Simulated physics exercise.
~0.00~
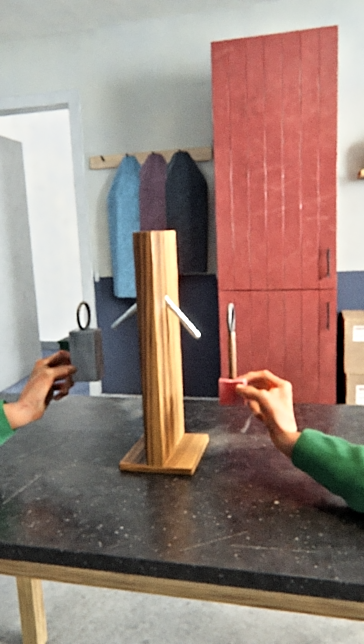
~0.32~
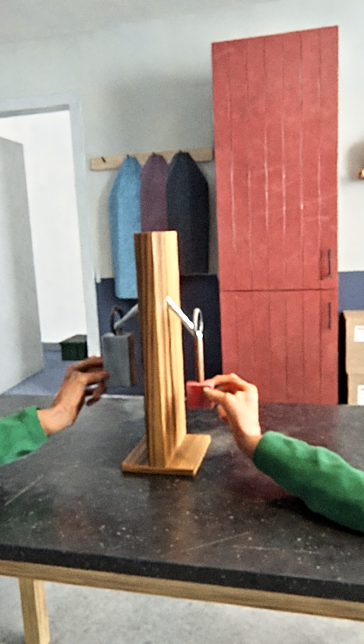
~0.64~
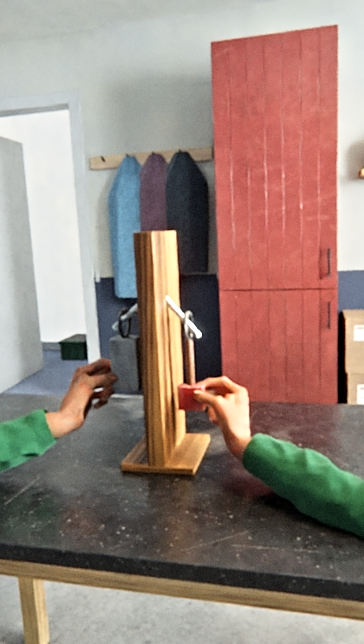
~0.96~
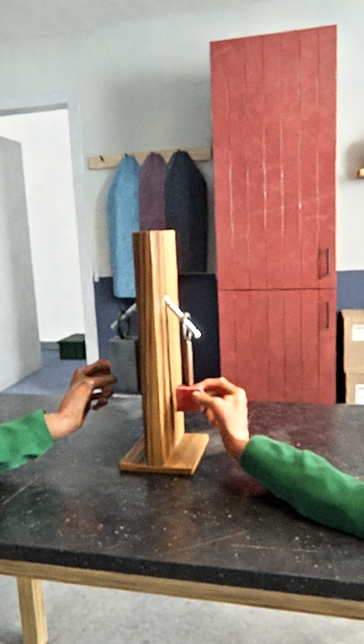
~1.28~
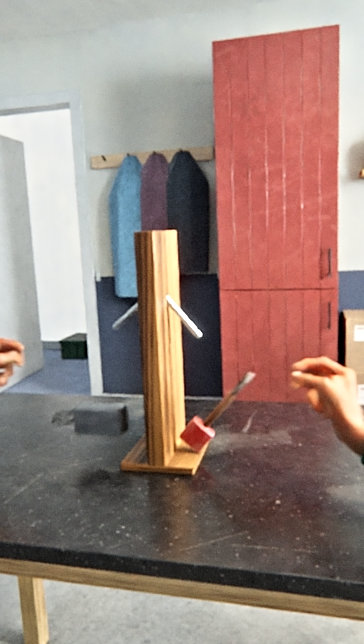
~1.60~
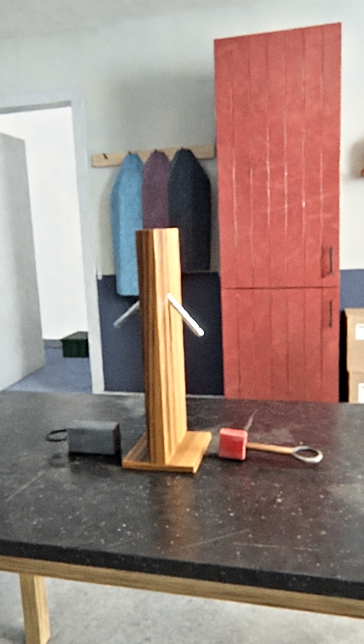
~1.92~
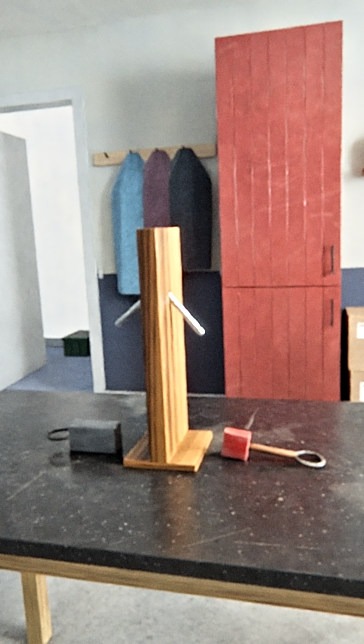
Two hands hold ringed objects against a wooden stand's pegs, release them, and both drop.
